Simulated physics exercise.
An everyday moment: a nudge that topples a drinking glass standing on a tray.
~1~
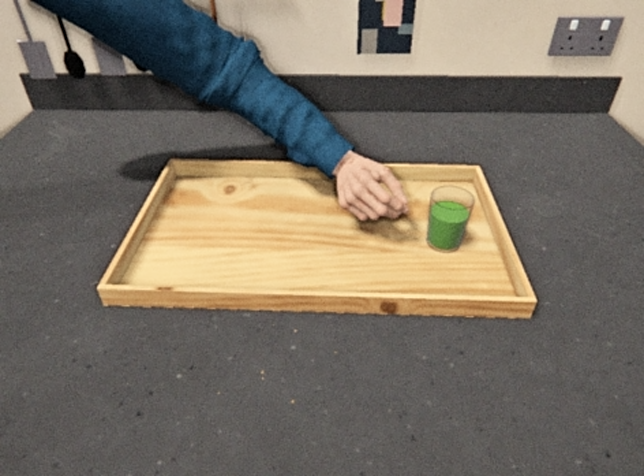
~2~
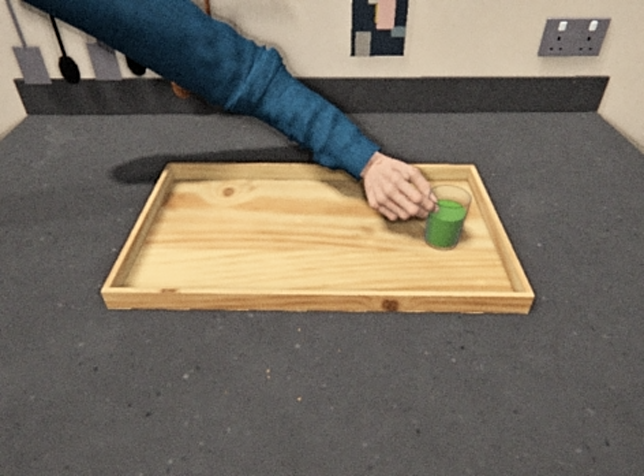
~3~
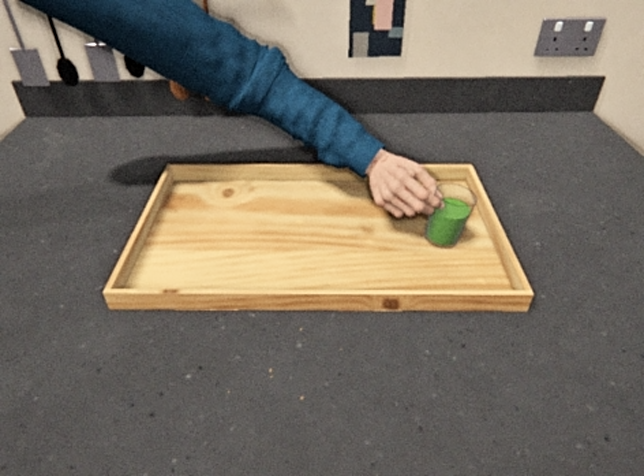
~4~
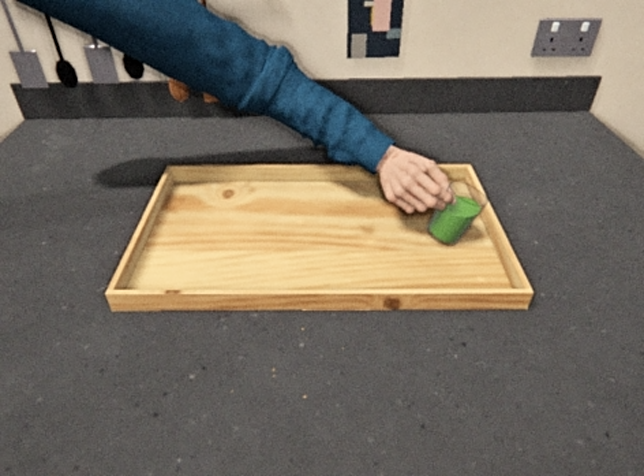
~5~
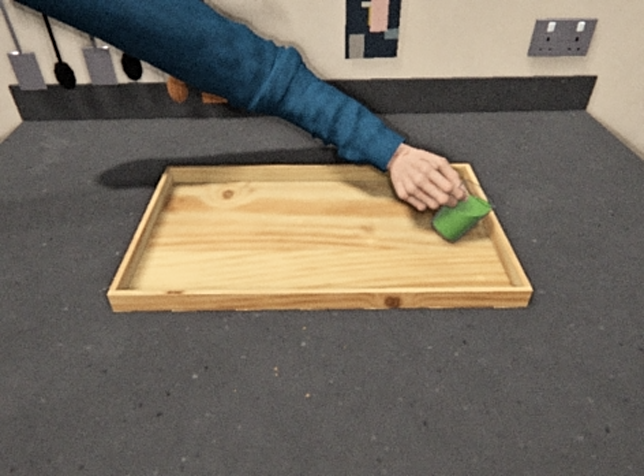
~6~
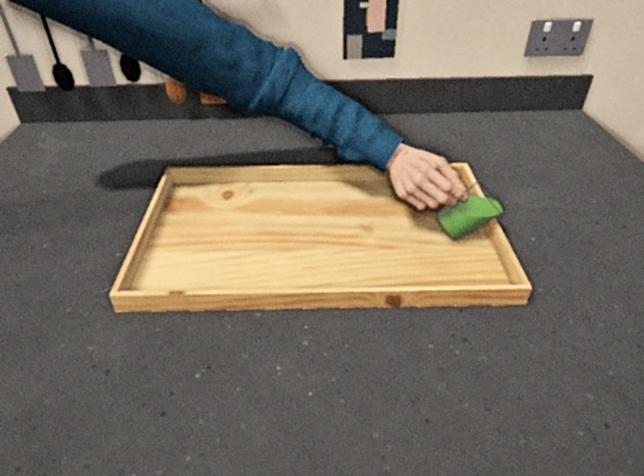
On a grey kitchen worktop, a blue-sleeved arm reaching across a wooden tray and nudging a glass of green liquid, tilting it rightward.
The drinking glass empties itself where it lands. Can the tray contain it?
In the end it gets out on to the top.
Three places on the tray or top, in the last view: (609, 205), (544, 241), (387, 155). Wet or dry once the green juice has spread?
In turn: In the puddle, reached, not reached.
Next, the drinking glass lies across the rim; the puddle covers about as much as a plate; the table is getting wet.
After that, the puddle covers about as much as a tray; the table is getting wet.
Finally, the puddle covers about as much as a tray; the table is getting wet.
